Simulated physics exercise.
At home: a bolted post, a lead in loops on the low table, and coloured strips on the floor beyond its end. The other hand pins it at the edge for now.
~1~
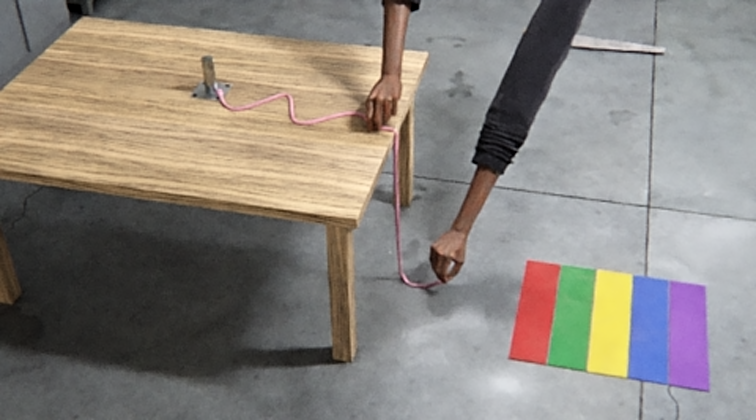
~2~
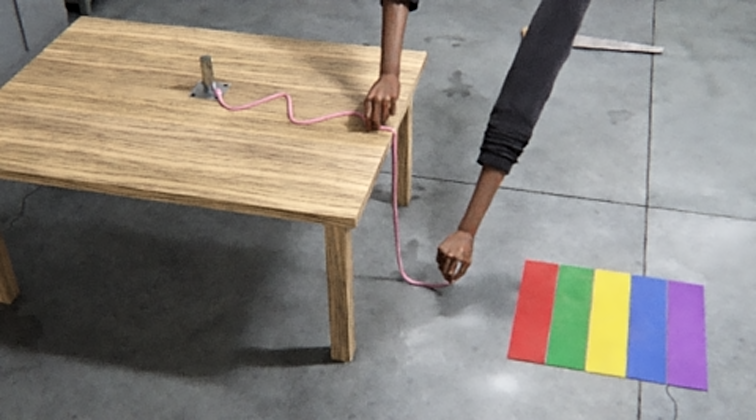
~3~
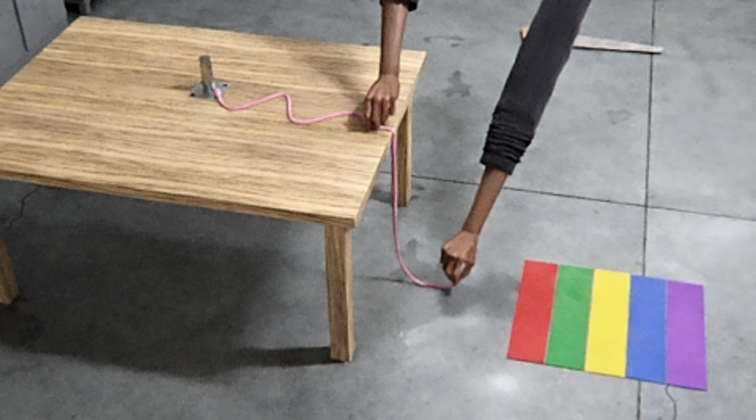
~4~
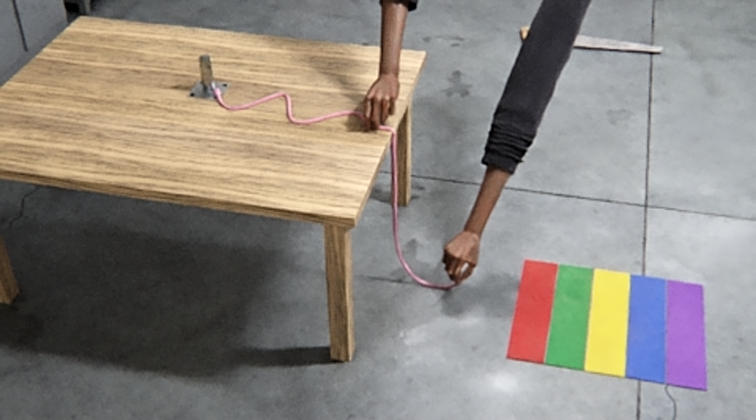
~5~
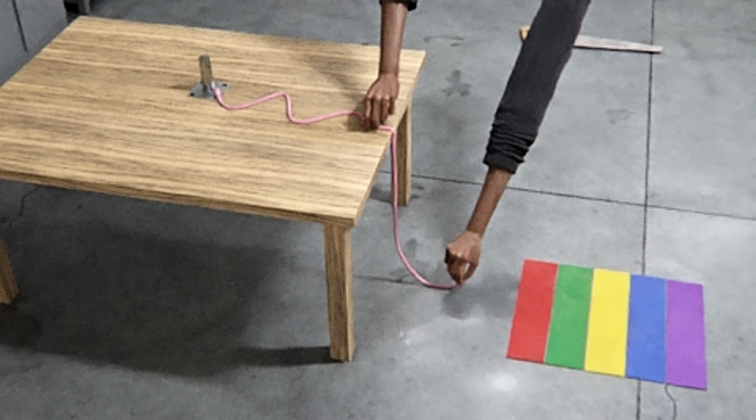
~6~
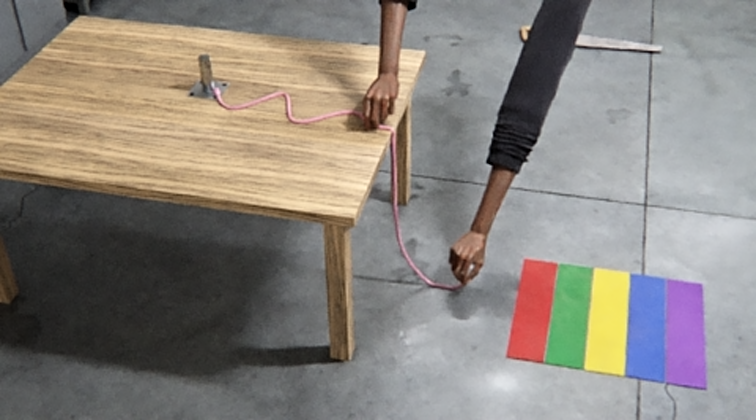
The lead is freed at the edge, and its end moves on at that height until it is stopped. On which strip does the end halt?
It gets as far as the blue strip.
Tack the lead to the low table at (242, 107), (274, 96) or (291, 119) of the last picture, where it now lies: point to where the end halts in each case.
About (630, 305), (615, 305) and (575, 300).
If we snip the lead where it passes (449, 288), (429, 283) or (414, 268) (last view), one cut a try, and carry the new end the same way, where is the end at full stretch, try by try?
The places are (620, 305), (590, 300) and (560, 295).
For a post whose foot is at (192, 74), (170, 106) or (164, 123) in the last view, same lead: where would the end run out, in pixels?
About (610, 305), (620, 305) and (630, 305).
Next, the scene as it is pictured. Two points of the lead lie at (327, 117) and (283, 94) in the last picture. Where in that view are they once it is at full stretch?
The first at (393, 123), the second at (306, 106).
Early on, end near (584, 299); over green.
Midway, end near (627, 306); over yellow.
At the end of the slack, end near (651, 309); over blue. The blue one.
